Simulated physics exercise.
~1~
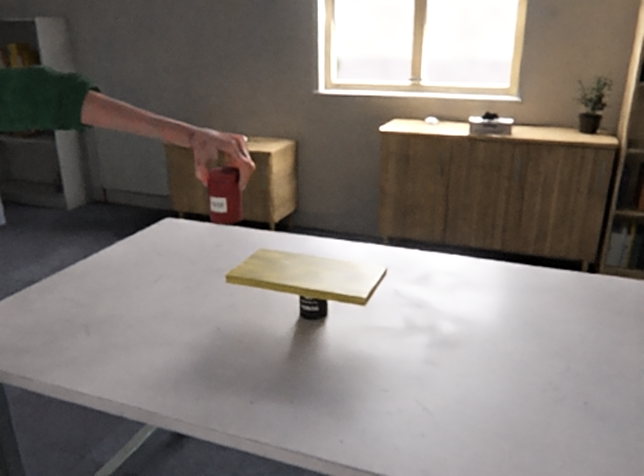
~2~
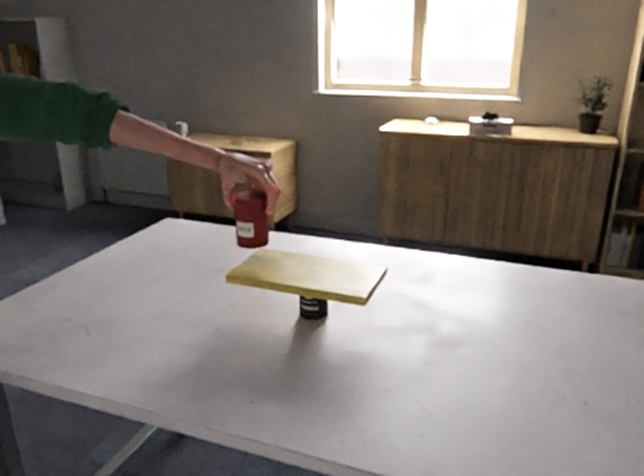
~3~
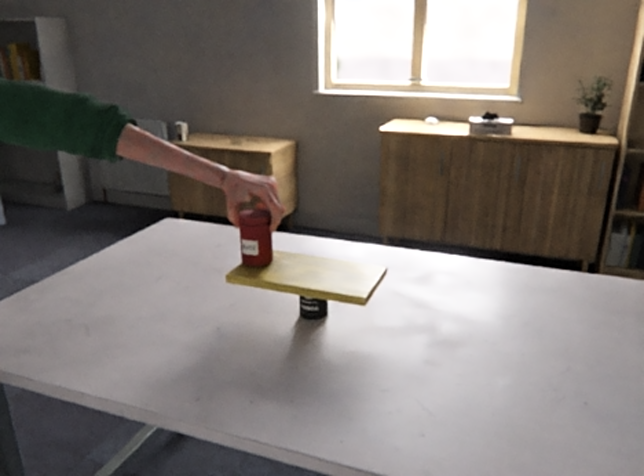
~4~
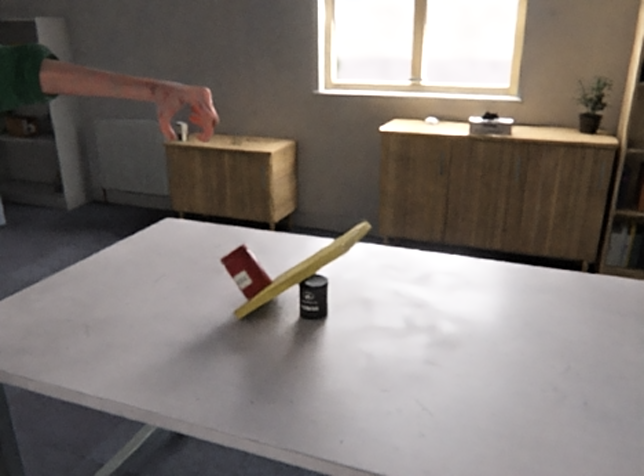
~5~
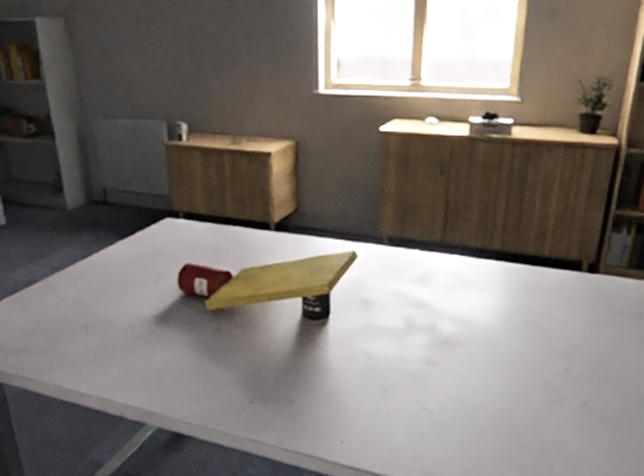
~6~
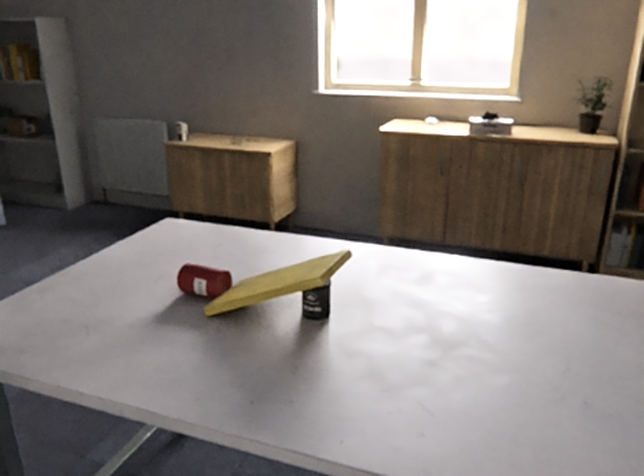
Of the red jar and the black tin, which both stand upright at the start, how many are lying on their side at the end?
One of them is lying on its side at the end, the red jar. The black tin is still standing.
